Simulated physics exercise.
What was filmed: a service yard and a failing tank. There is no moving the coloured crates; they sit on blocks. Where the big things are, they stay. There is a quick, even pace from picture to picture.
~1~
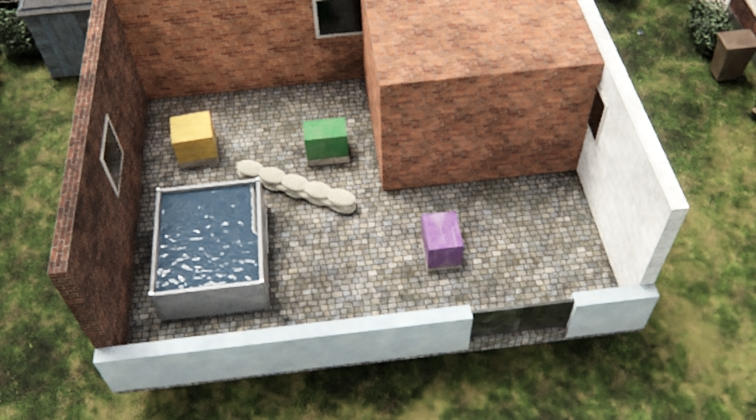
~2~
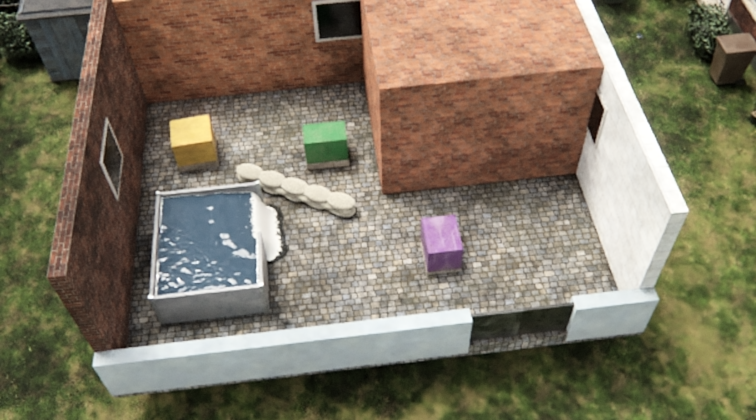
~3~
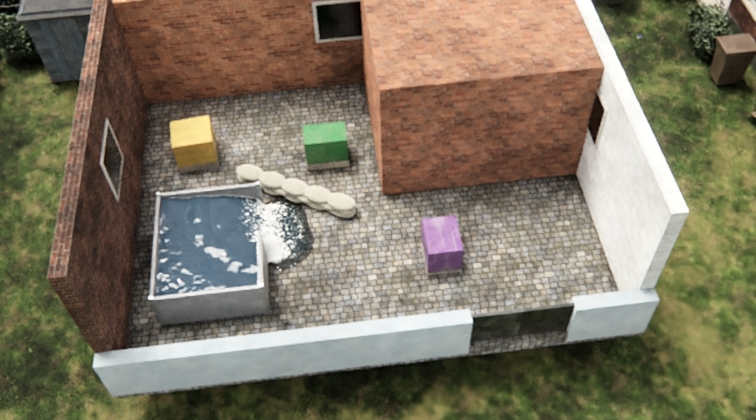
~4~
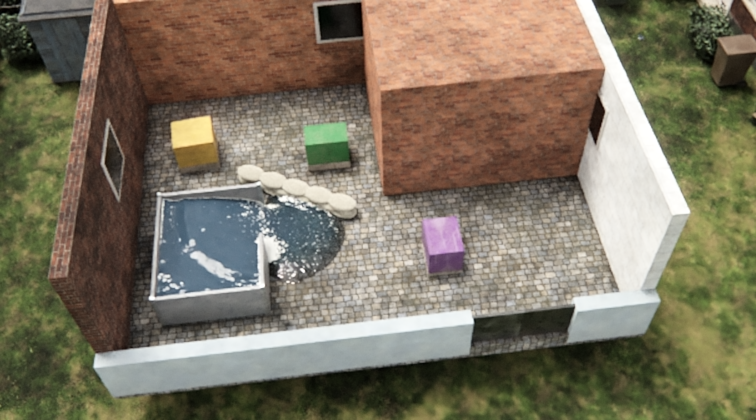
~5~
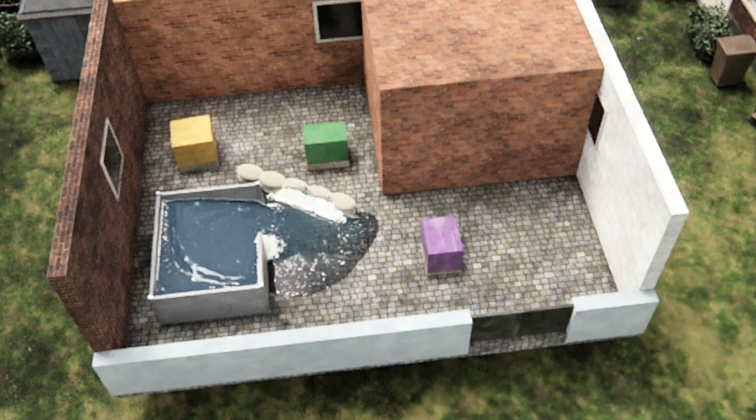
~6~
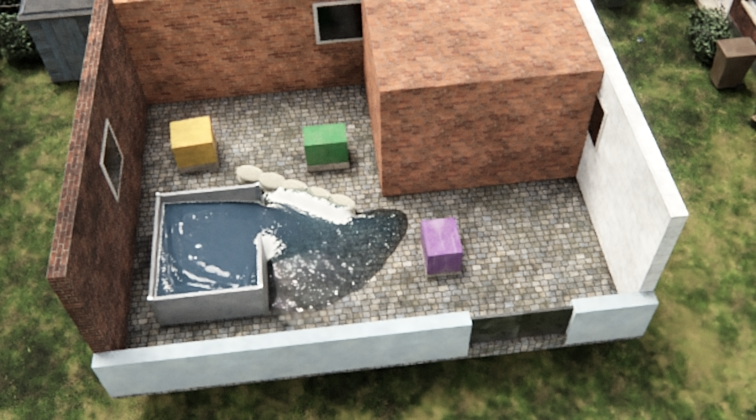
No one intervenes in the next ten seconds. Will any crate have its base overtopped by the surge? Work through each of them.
The purple crate will be caught by the water; the yellow crate will be missed by the water; the green crate will be missed by the water.
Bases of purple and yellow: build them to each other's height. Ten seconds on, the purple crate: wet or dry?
Well, the purple crate is inundated then.
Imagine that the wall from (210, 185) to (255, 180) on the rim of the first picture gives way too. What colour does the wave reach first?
It's the crate marked yellow.
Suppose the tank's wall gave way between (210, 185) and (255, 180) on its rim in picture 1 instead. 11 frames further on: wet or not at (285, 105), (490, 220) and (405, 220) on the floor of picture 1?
In order: Swamped, spared, spared.
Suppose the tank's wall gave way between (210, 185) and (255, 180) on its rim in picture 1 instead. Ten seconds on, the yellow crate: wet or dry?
The yellow crate is reached.
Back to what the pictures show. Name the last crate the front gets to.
I'd say the yellow-painted one is last.
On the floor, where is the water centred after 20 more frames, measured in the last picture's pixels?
The balance point is around (336, 262).
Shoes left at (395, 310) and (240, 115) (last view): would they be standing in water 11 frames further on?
The first place is inundated and the second is spared.
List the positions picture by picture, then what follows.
Still water in the water tank at (209, 237), in the first frame.
Water pours out at (261, 227) and has run to (266, 207), in the second frame.
Water pours out at (262, 228) and has run to (306, 250), in the third frame.
The front is at (340, 235), out from the gap at (263, 229), in the fourth frame.
The front is at (373, 231), out from the gap at (261, 229), in the fifth frame.
Water pours out at (261, 229) and has run to (400, 216), in the sixth frame.
A moment on, water covers 25 % of the floor; the purple crate water round its plinth, the yellow crate not reached, the green crate not reached.
Next, water covers 40 % of the floor; the purple crate water round its plinth, the yellow crate water round its plinth, the green crate water round its plinth.
Then, water covers 60 % of the floor; the purple crate water round its plinth, the yellow crate water round its plinth, the green crate water round its plinth.
Later, water covers 75 % of the floor; the purple crate water round its plinth, the yellow crate water round its plinth, the green crate water round its plinth.
In the end, water covers 90 % of the floor; the purple crate was topped, the yellow crate stayed above the water, the green crate stayed above the water.
